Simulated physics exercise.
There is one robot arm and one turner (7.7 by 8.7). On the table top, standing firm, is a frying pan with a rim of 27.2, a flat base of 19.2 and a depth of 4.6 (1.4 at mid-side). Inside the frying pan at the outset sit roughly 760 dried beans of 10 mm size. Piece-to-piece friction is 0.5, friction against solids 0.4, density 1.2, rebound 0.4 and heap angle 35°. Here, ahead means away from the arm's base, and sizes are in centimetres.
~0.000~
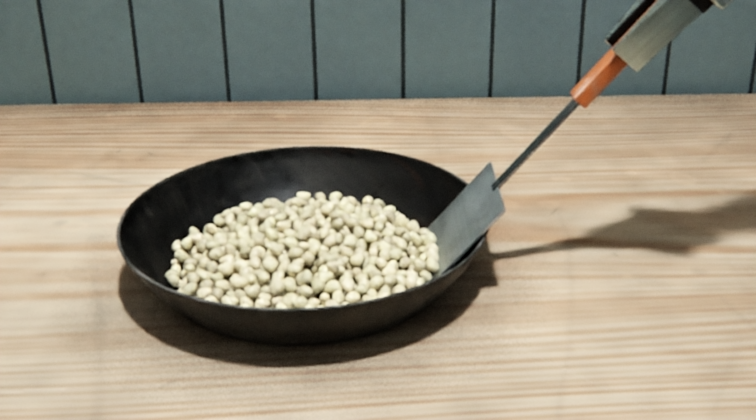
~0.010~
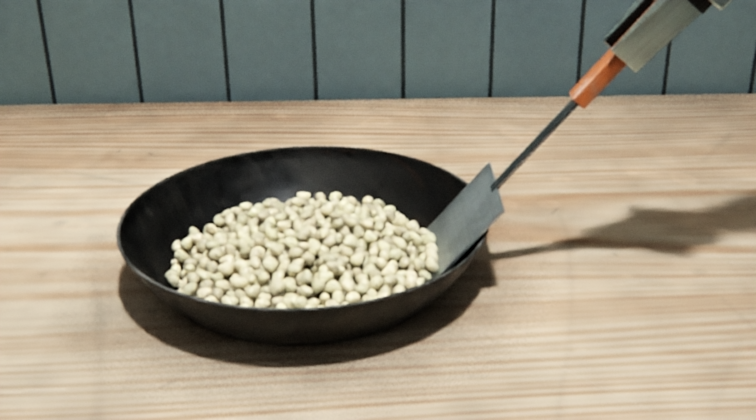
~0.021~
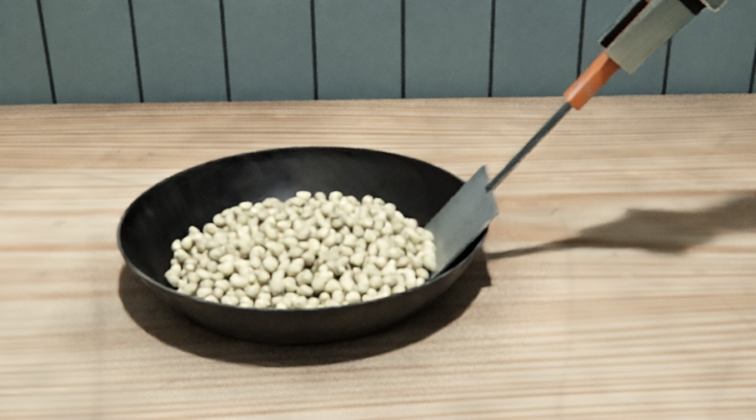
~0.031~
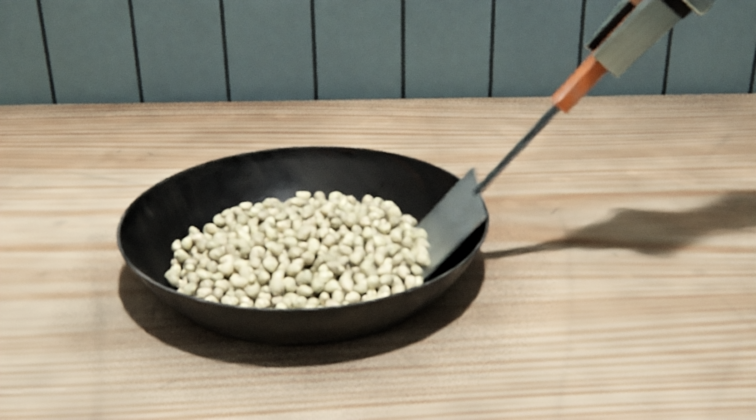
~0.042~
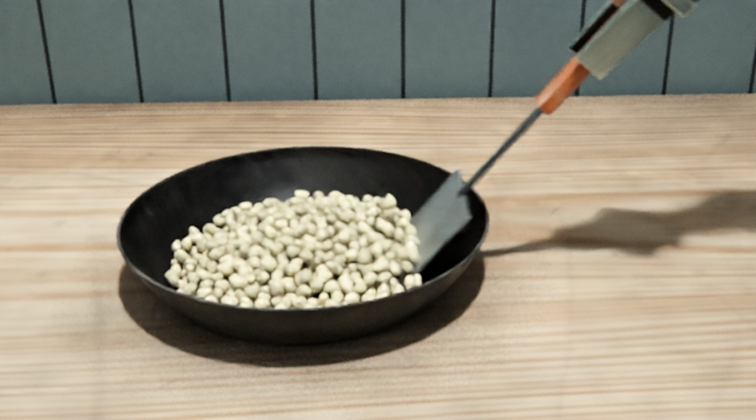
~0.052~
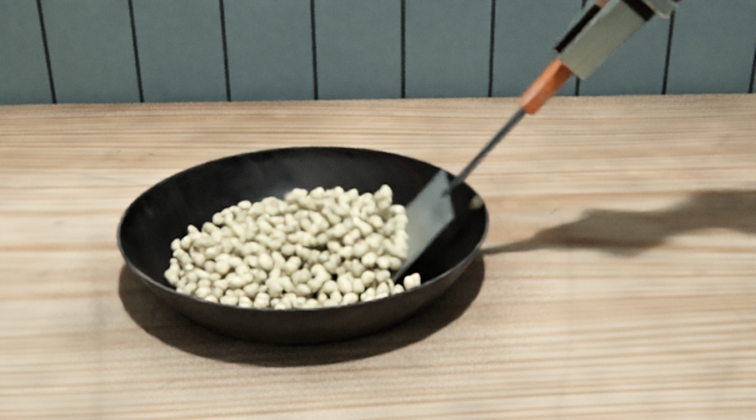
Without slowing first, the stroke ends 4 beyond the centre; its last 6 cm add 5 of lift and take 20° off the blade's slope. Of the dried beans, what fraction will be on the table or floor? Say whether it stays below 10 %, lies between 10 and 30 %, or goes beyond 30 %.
It lies between 10 and 30 %.
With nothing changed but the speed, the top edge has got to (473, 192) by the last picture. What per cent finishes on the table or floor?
My guess is around 0 percent.
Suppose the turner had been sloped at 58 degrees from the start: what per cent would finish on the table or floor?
In that case around 10 per cent.
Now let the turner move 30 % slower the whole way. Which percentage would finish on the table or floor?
Estimated share: Some 5 %.
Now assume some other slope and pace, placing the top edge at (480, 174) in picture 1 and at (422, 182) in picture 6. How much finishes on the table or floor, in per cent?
Close to 15 in a hundred.
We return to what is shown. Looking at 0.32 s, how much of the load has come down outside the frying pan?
About 10 per cent.
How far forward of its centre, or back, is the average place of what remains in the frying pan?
It rests close to 4.0 centimetres ahead of centre.
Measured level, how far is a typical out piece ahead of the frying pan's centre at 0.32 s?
That distance is around 24 cm.
After 0.08 s, sloping 49°, highest piece 10 above the table; 762 in the frying pan, 1 on the blade or in flight.
After 0.10 s, sloping 43°, highest piece 14 above the table; 762 in the frying pan, 1 on the blade or in flight.
After 0.32 s, sloping 30°, highest piece 24 above the table; 662 in the frying pan, 91 on the table or floor, 10 on the blade or in flight.
After 1.37 s, sloping 30°, highest piece 5 above the table; 661 in the frying pan, 102 on the table or floor.
In the end, 661 in the frying pan, 102 on the table or floor. That is 13 % on the table or floor.
